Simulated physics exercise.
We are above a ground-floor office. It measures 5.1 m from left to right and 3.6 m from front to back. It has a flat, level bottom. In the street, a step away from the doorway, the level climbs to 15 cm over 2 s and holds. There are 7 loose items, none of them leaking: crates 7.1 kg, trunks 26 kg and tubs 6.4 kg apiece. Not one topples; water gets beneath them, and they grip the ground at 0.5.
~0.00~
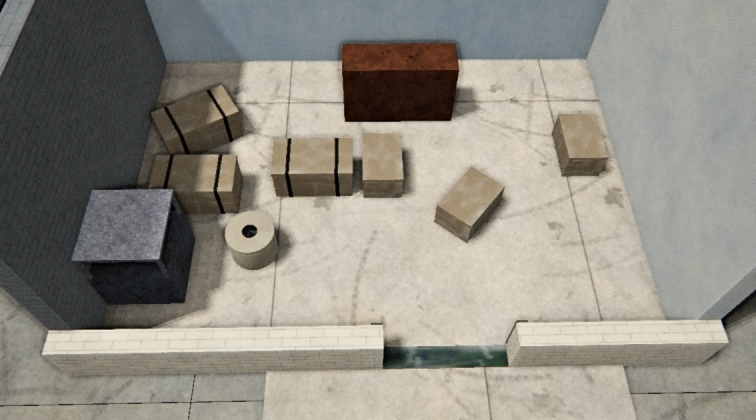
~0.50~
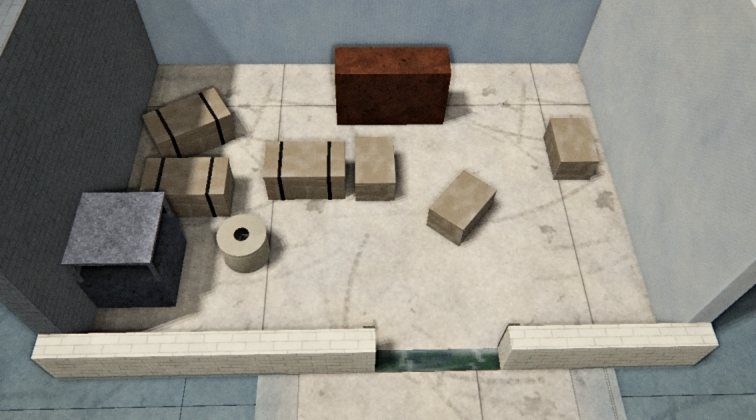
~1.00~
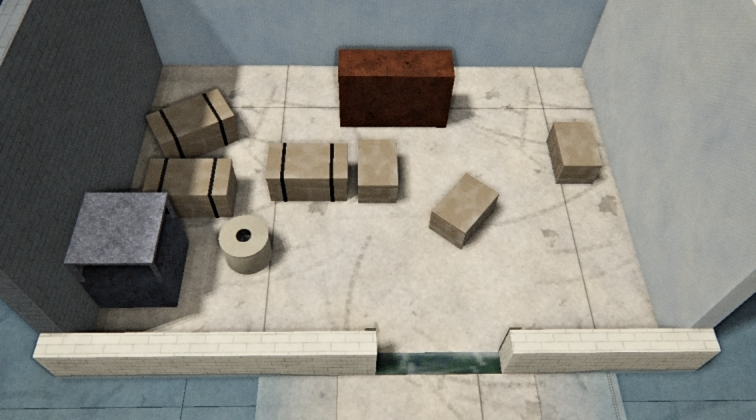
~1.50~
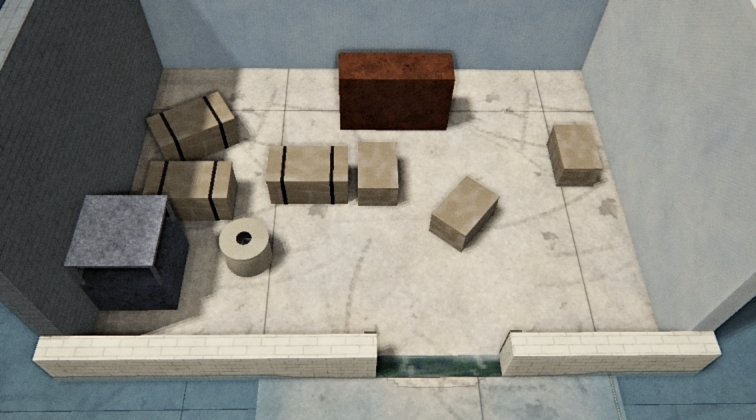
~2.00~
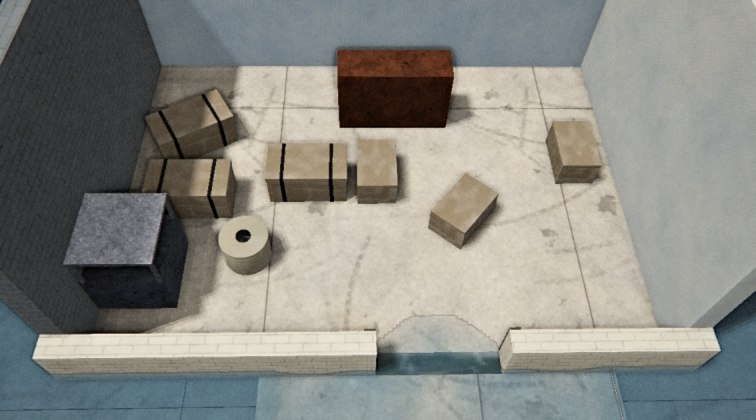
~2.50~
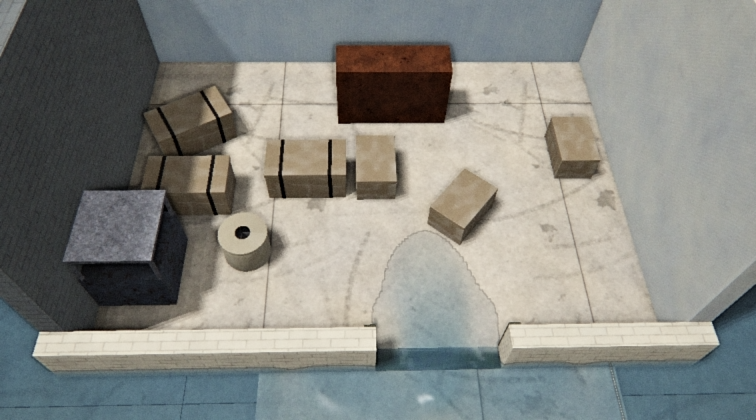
In a walled room seen from above, boxes, strapped trunks and a round tub sat still while water covered the ground outside, then slipped through the front doorway and spread across the pale floor inside.
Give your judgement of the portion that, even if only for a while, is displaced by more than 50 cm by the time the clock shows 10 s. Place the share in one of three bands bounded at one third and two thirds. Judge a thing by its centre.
The share that gets pushed that far will be a third to two thirds.
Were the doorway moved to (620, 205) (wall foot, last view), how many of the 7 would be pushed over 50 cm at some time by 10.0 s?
Then 3.
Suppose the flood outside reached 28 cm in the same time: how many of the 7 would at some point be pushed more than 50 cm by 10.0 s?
That would give 7.
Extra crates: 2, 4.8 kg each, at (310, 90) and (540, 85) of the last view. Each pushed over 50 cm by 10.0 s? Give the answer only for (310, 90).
For that one: Smaller.
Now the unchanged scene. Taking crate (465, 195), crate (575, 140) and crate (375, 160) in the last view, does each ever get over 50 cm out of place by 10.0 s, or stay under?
Order as asked - a bigger shift, a bigger shift, a bigger shift.
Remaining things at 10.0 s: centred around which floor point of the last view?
(302, 158).
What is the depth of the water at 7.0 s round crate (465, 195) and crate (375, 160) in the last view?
Close to 5 and 4 centimetres.
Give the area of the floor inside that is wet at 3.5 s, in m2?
Near 4.5 m2 in all.
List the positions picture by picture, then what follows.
A crate at (471, 195), on the bottom; a trunk at (195, 112) rests on the ground; 0.0 m2 under water; 0 of 7 have shifted, in the first frame.
A crate at (463, 199) rests on the ground; a trunk at (186, 115) rests on the ground; water covers 0.0 m2; 0 of 7 have shifted, in the second frame.
A crate at (466, 202), on the bottom; a trunk at (190, 115), on the bottom; water covers 0.0 m2; 0 of 7 have shifted, in the third frame.
A crate at (466, 205), on the bottom; a trunk at (190, 118) rests on the ground; 0.0 m2 under water; 0 of 7 have shifted, in the fourth frame.
A crate at (465, 202), on the bottom; a trunk at (189, 116), on the bottom; 0.2 m2 under water; 0 of 7 have shifted, in the fifth frame.
A crate at (464, 197), on the bottom; a trunk at (188, 113) rests on the ground; 1.0 m2 under water; 0 of 7 have shifted, in the sixth frame.
After 3.5 s 0 of 7 are over 50 cm from their spots; 0 afloat.
After 4.5 s 1 of 7 are over 50 cm from their spots; 1 afloat.
After 7.0 s 2 of 7 are over 50 cm from their spots; 3 afloat.
After 10.0 s 3 of 7 are over 50 cm from their spots, and 3 have been at some point; 3 afloat.
